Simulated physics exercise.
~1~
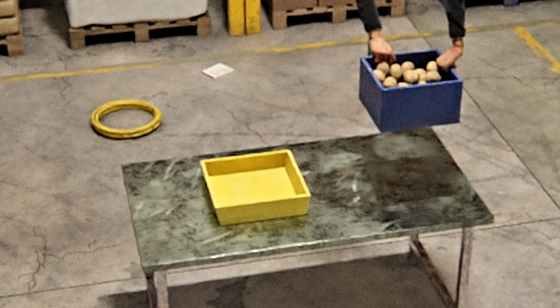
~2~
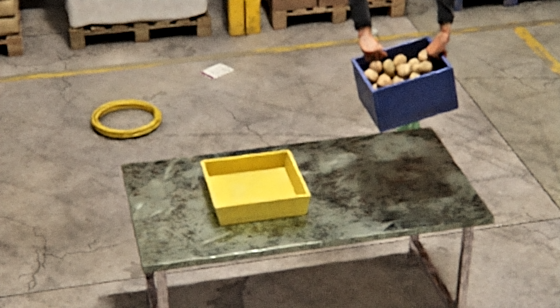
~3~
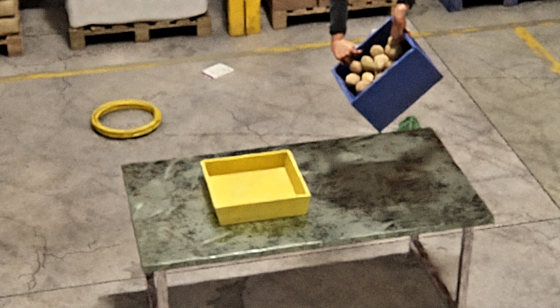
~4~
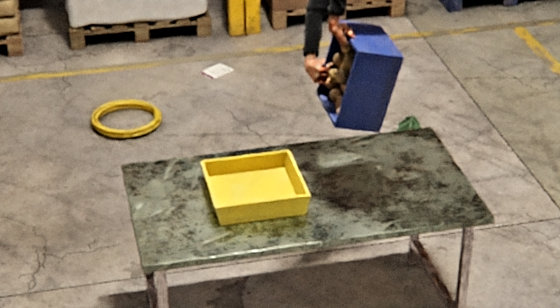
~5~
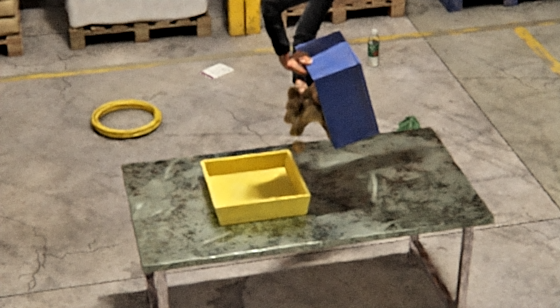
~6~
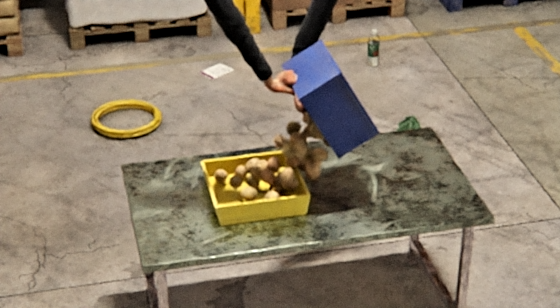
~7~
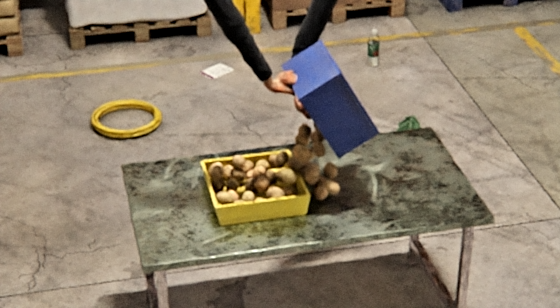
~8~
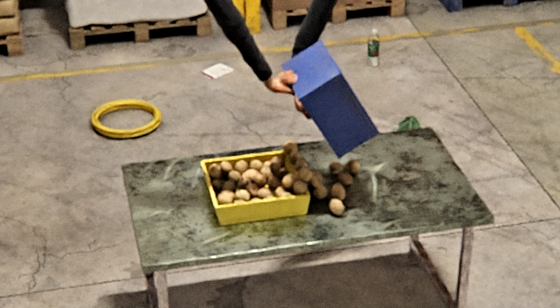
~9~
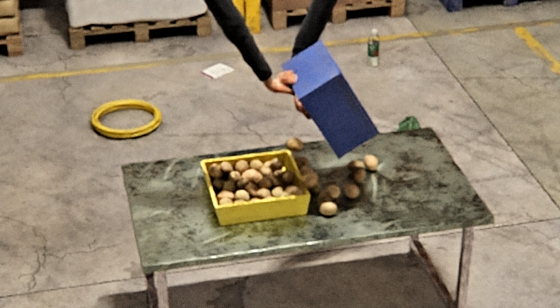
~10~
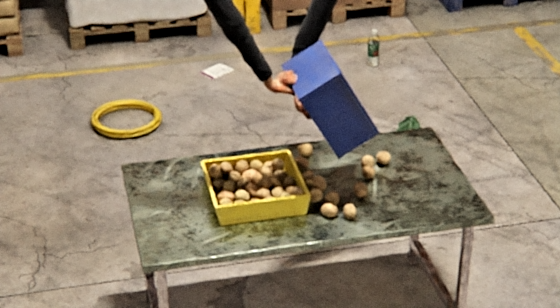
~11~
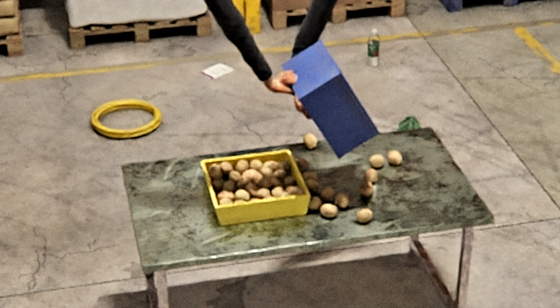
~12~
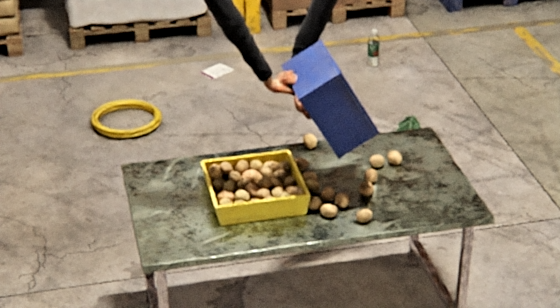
In a warehouse, a pair of hands tipped a blue box of round, potato-like items over a yellow carton on a stone-topped table, and most tumbled into the carton while several spilled to its right and came to rest on the tabletop.
